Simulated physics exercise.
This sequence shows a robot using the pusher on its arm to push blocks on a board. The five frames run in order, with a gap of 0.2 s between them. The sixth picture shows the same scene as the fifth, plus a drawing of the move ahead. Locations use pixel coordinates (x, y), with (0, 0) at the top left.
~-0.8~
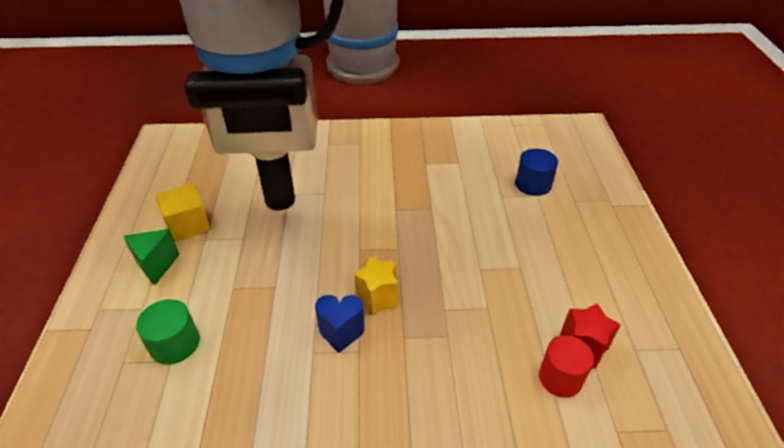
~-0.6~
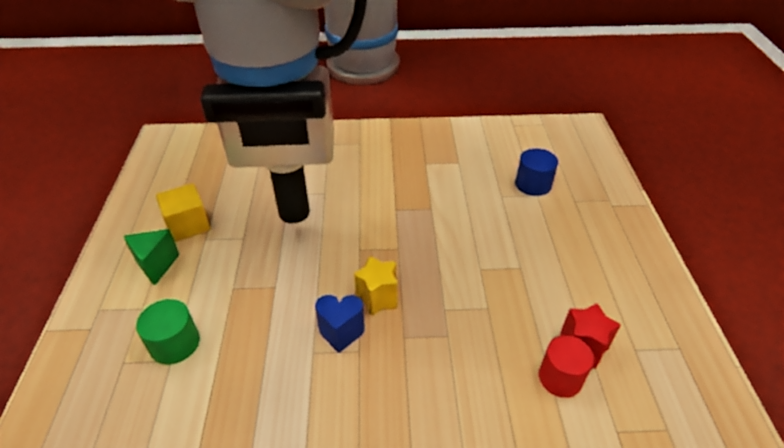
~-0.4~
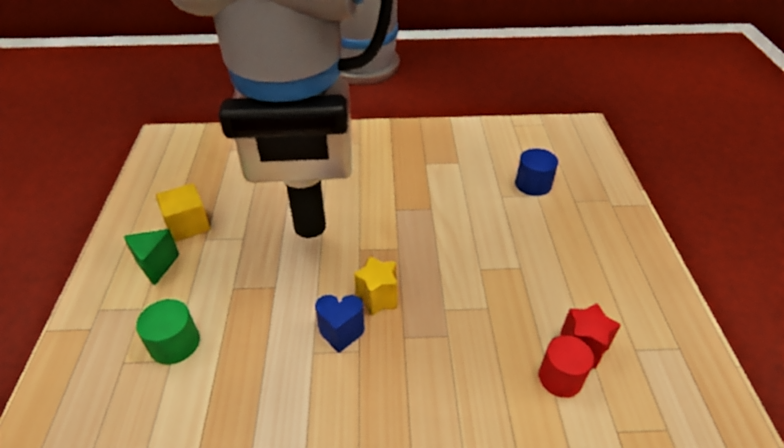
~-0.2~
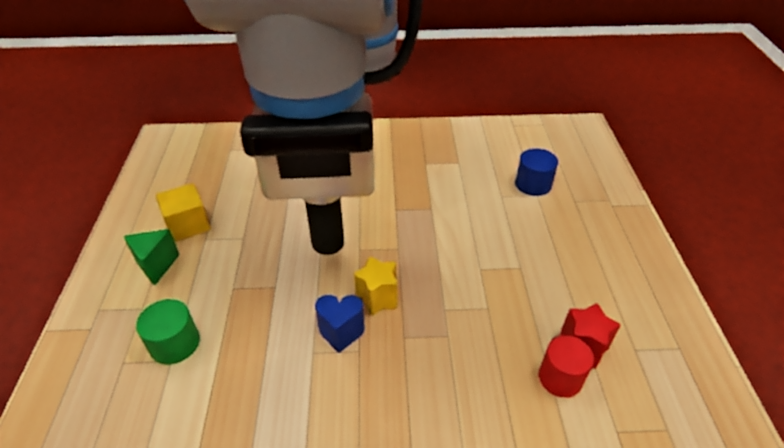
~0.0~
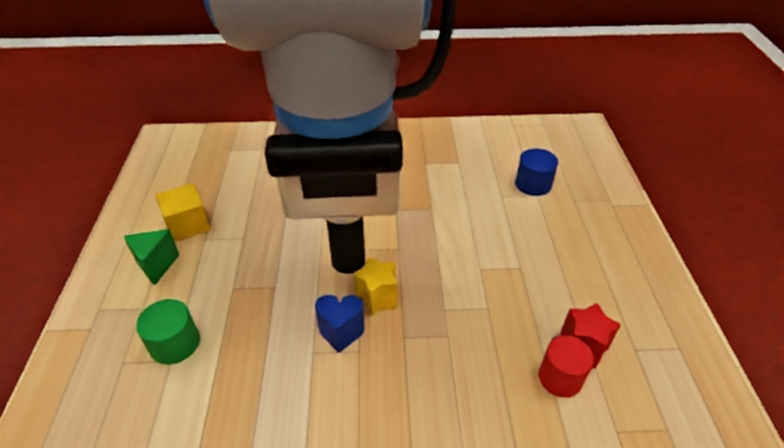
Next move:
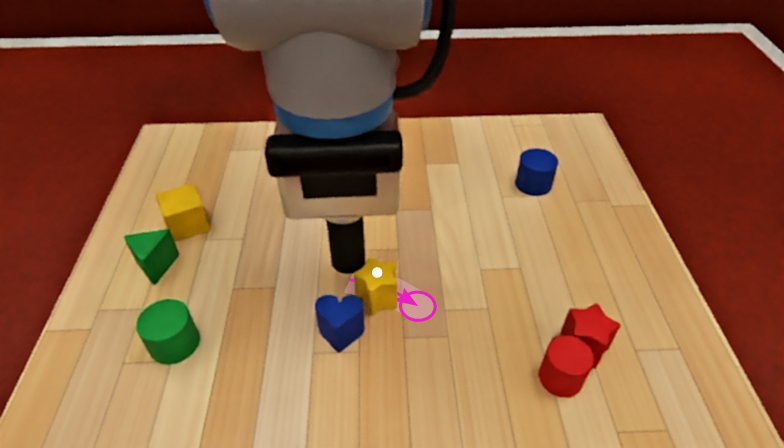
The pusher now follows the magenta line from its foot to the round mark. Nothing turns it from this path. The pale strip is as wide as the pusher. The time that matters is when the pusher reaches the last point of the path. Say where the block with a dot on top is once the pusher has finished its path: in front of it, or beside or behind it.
I believe the block with a dot on top keeps its place ahead of the pusher.
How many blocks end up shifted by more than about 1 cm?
I think only one will be displaced.
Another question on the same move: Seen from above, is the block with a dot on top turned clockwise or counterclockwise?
Seen from above, its turn is clockwise.
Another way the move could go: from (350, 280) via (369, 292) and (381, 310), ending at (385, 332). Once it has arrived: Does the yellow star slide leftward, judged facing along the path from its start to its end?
I expect so.
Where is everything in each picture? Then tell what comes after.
Tip of the pusher (281, 201), middles of tops, blue heart block (338, 308), yellow star (377, 273), in the first frame.
Pusher (295, 213), nothing pushed, in the second frame.
Pusher (310, 227), nothing pushed, in the third frame.
Pusher (328, 243), nothing pushed, in the fourth frame.
Pusher (348, 261), blue heart block (338, 308), yellow star (377, 273), in the fifth frame.
The line goes from (350, 280) by way of (374, 285) and (397, 293) to (418, 306); the dot is on the yellow star.
The first path, step by step. Halfway along, pusher (386, 270); yellow star (405, 286), turned 20° clockwise.
At the end, pusher (419, 288); blue heart block unmoved; yellow star (430, 309), turned 40° clockwise.
